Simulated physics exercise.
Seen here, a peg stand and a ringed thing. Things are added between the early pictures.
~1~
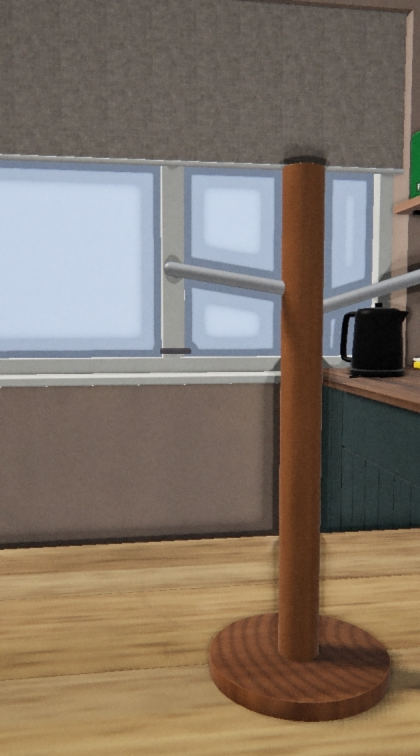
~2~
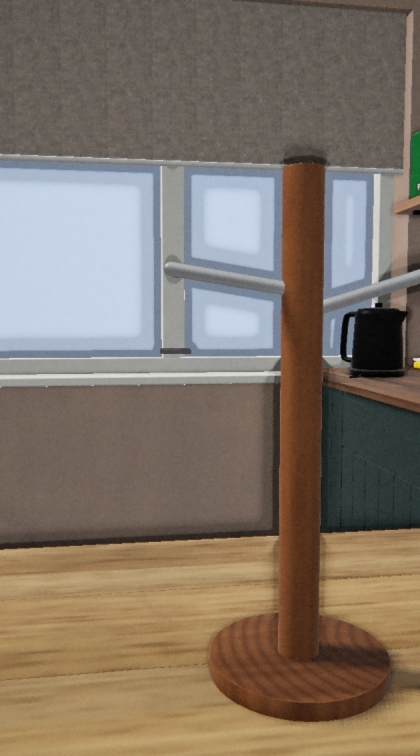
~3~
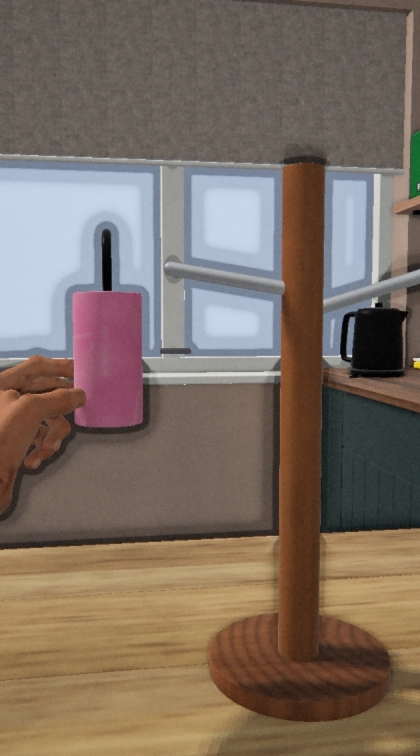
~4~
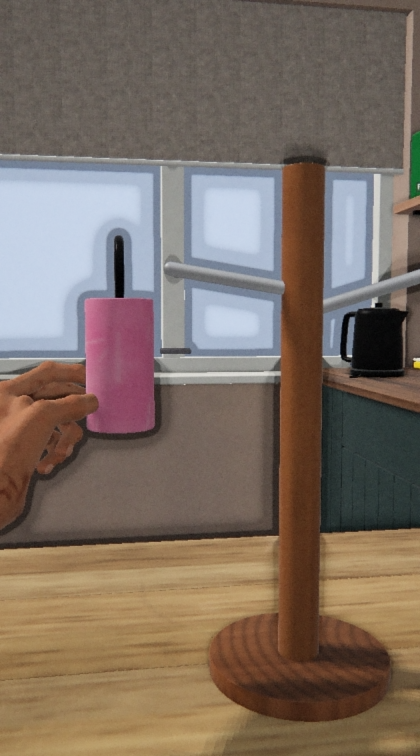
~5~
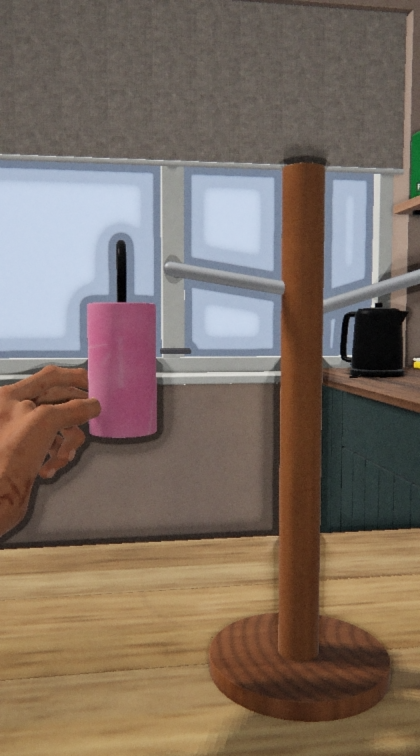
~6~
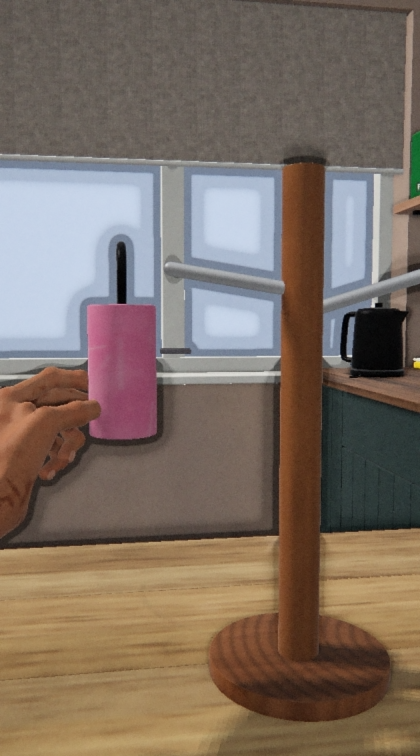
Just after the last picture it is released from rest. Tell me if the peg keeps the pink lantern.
The pink lantern drops to the table.
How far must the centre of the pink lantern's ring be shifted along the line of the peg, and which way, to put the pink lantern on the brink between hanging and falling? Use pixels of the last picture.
A shift of 52 pixels, going right.
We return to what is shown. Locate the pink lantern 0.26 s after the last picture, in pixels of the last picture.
At about (125, 592).
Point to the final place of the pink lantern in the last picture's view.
At about (125, 593).
Then, 0.26 s on from there, pink lantern at the bottom near (125, 593).
In the end, the pink lantern falls off, near (125, 593).
